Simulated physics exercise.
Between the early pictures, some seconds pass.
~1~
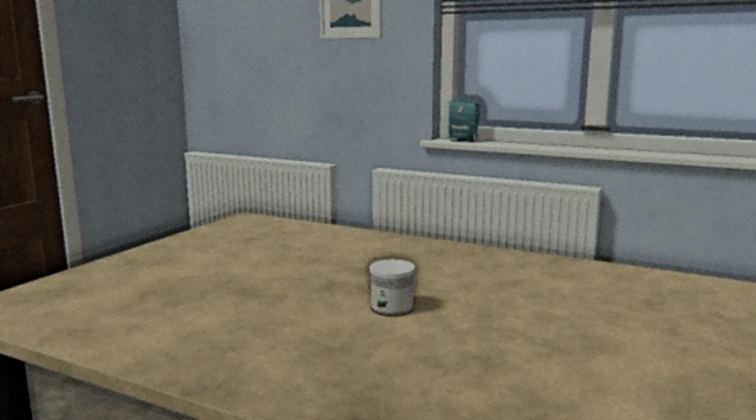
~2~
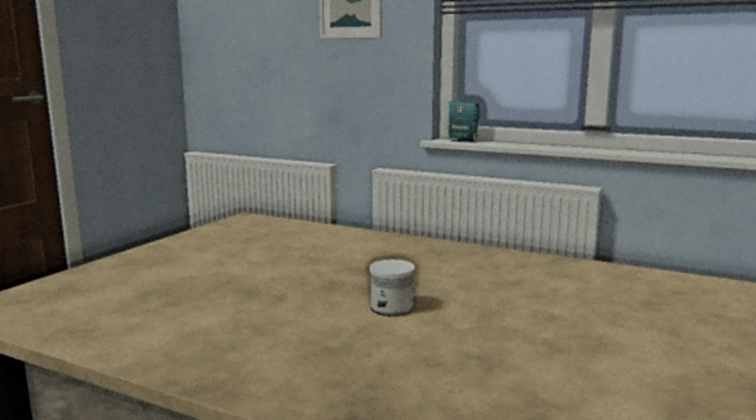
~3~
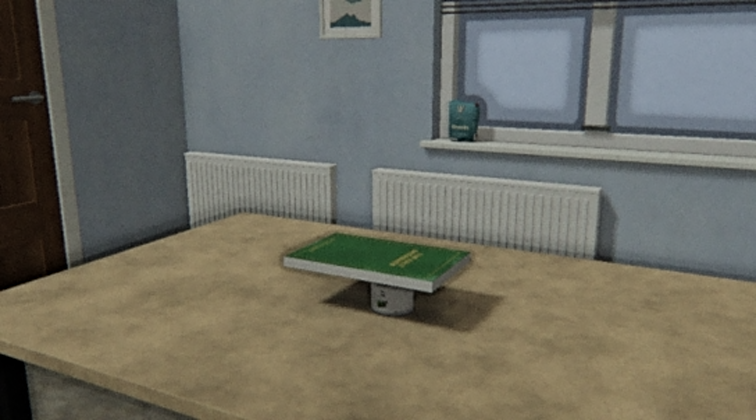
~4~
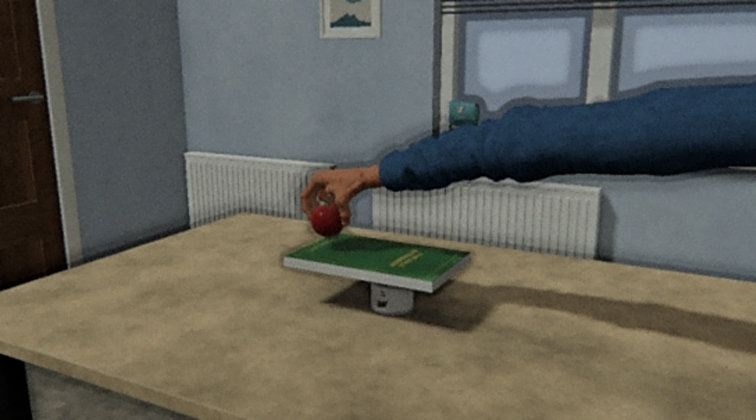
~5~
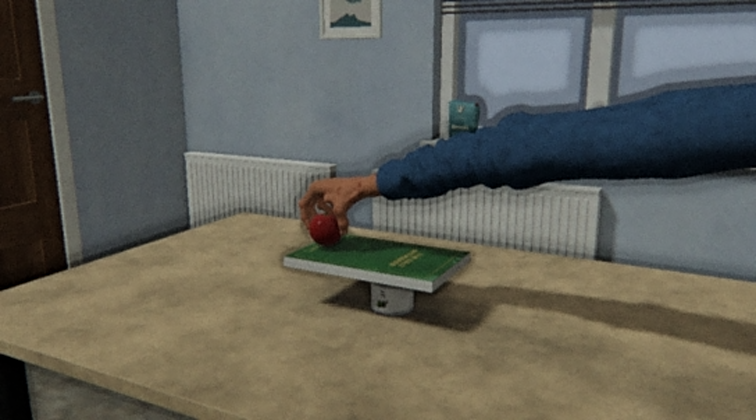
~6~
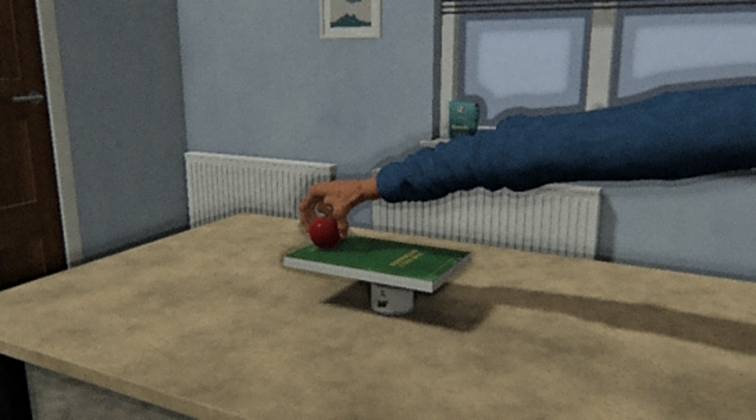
At the start, a small white tub stands alone on a table in a room with blue walls. A green book then appears lying flat across the top of the tub. A hand reaches in from the right and lowers a red tomato onto the book's left side, keeping its grip there.
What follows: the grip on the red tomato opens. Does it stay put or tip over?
The stack is too shaky.
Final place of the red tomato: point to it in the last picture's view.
I'd point to roughly (251, 270).
Then, 0.40 s on from there, red tomato now fallen; green book turned 34° from how it was put.
Then, 0.50 s on from there, green book turned 32° from how it was put.
Then, 0.60 s on from there, green book turned 27° from how it was put.
Then, 0.80 s on from there, green book now fallen.
In the end, fallen, red tomato and green book; white tin unmoved. At the end, from the last picture's camera, red tomato near (251, 270). The stack gives way.
